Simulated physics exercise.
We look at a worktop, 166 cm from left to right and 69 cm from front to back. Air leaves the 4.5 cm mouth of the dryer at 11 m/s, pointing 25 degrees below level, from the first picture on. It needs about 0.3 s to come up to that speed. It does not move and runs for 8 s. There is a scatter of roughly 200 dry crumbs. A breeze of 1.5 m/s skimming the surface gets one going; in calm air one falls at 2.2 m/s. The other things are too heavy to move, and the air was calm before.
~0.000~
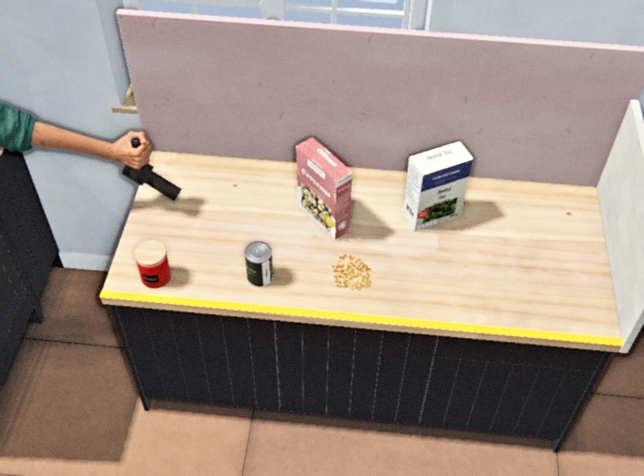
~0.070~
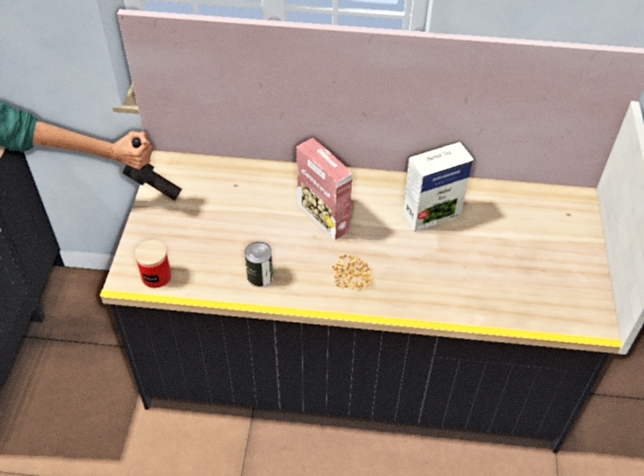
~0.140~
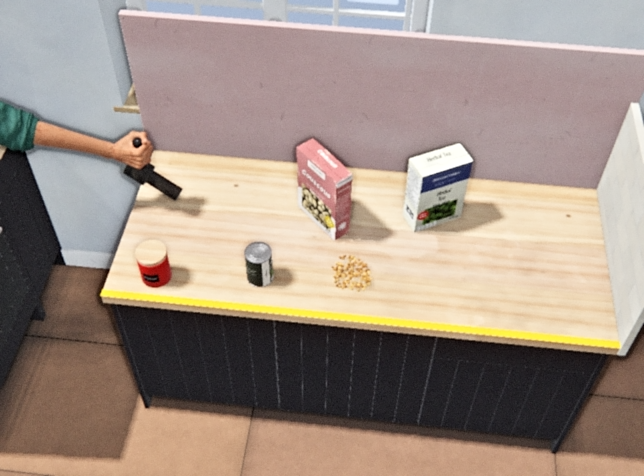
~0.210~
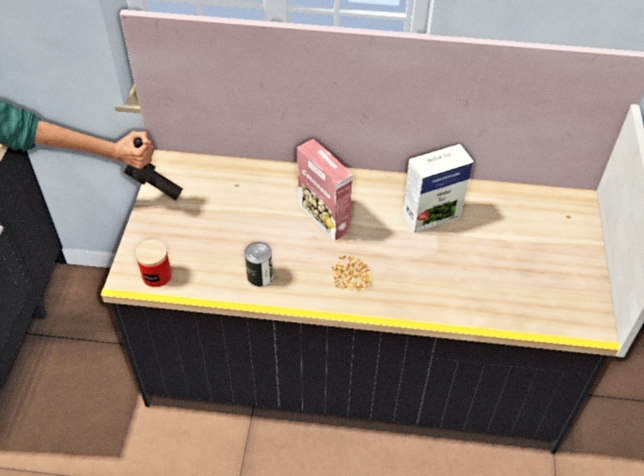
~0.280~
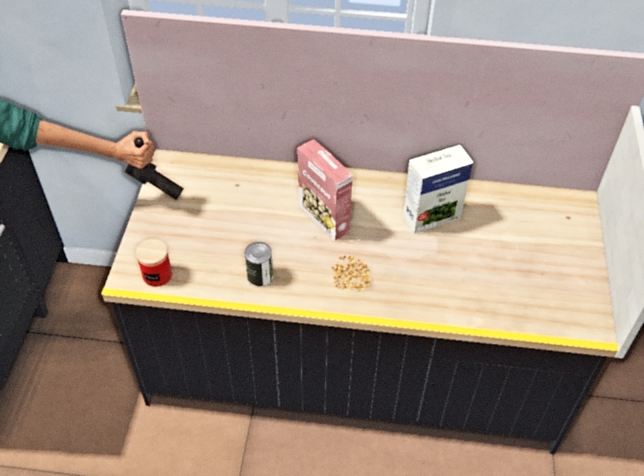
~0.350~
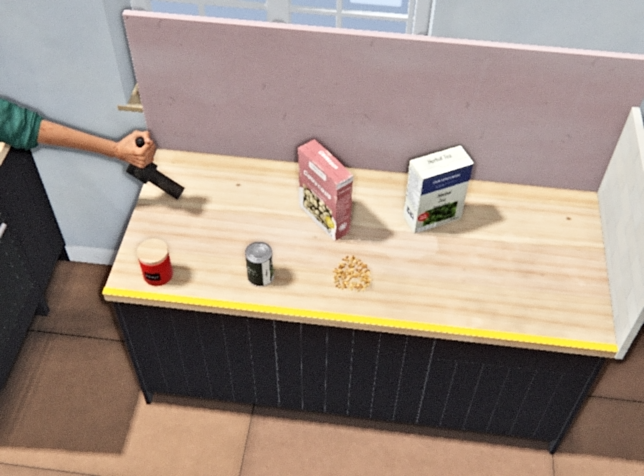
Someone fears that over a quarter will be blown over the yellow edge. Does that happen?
As for a quarter going over the yellow edge: Yes.
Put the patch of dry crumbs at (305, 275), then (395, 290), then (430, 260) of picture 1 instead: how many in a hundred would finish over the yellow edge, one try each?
In that order: 90 %, 100 %, 0 %.
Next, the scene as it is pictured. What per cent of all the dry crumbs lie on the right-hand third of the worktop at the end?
About 5 %.
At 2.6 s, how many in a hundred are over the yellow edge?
About 90 %.
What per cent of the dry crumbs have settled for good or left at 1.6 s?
Near 100 %.
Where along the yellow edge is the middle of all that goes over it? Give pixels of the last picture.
Around (491, 337).
After 1.6 s the count stands so, 94 % are over the yellow edge.
After 2.6 s the count stands so, 94 % are over the yellow edge.
After 4.4 s the count stands so, 94 % are over the yellow edge.
After 8.0 s, at the end, 94 % are over the yellow edge.
